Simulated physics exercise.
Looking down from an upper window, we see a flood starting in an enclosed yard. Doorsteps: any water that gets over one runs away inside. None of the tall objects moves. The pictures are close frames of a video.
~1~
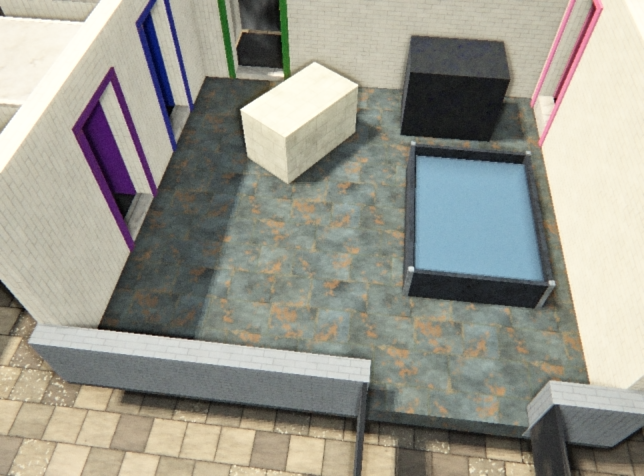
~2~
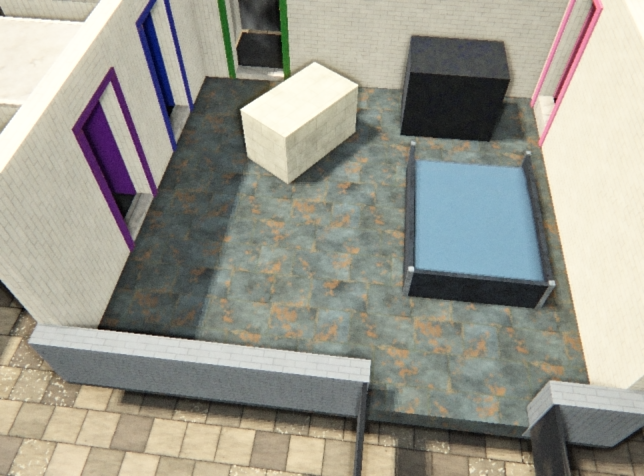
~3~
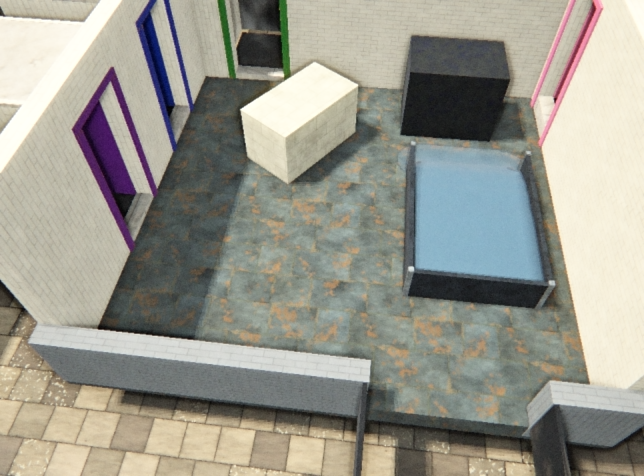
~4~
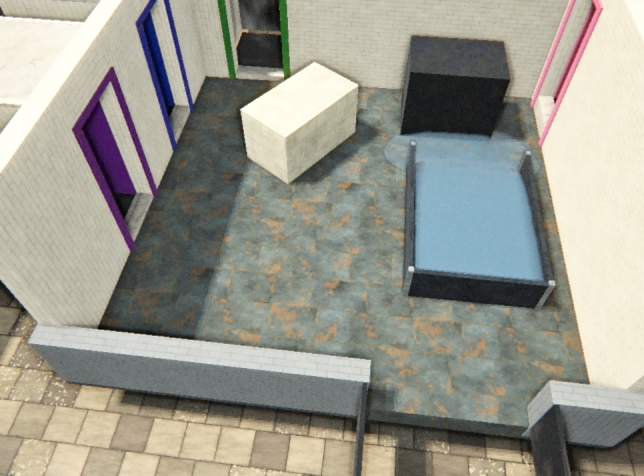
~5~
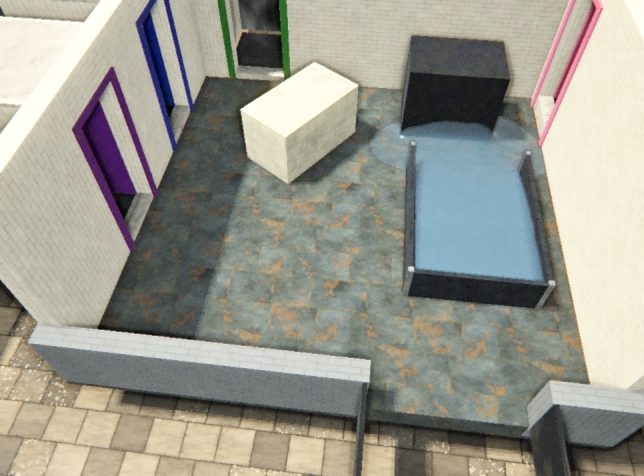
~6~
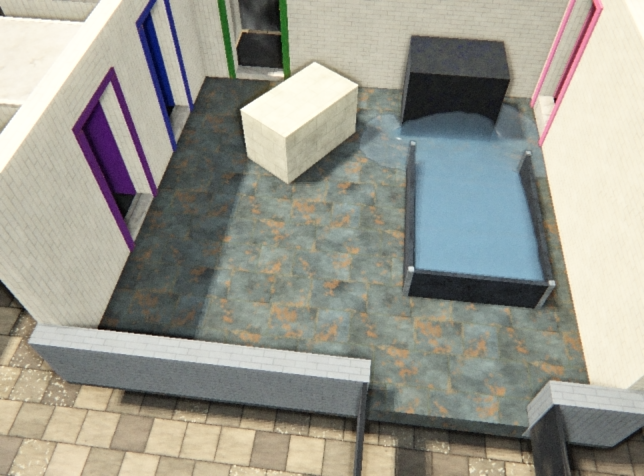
The clip opens on a walled yard seen from above, with still blue water in a dark tank near a pale block and a dark block. The tank's far side opens, and water pours out there, spreading across the floor around the base of the dark block.
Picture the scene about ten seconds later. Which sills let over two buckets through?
The purple door does not go over two buckets, the pink door does not go over two buckets, the green door does not go over two buckets, the blue door does not go over two buckets.
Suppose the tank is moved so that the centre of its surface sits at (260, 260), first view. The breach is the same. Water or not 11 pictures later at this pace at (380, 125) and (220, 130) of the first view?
Points in order: Inundated; inundated.
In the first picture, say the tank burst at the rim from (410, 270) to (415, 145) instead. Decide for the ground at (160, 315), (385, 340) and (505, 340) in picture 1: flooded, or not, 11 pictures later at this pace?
The first spot is soaked, the second spared and the third spared.
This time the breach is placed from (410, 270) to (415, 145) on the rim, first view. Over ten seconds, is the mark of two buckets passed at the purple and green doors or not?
In that setup the purple door runs over the limit, but the green door keeps within bounds.
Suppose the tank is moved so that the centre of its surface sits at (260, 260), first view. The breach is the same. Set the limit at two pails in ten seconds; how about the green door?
My take is that the green doesn't reach it.
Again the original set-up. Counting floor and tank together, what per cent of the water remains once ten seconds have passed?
Roughly 96 parts in a hundred.
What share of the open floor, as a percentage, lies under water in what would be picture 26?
I'd put it at roughly 50 per cent.
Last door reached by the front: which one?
Result: The purple-painted one.
A moment on, water covers 15 % of the floor; the purple door not reached, the pink door wet at the sill, nothing in, the green door not reached, the blue door not reached.
Next, water covers 25 % of the floor; the purple door not reached, the pink door wet at the sill, nothing in, the green door wet at the sill, nothing in, the blue door not reached.
Then, water covers 50 % of the floor; the purple door not reached, the pink door wet at the sill, nothing in, the green door wet at the sill, nothing in, the blue door not reached.
Later, water covers 80 % of the floor; the purple door wet at the sill, nothing in, the pink door wet at the sill, nothing in, the green door wet at the sill, nothing in, the blue door wet at the sill, nothing in.
In the end, water covers 90 % of the floor; the purple door wet at the sill, nothing in, the pink door wet at the sill, nothing in, the green door wet at the sill, nothing in, the blue door wet at the sill, nothing in.
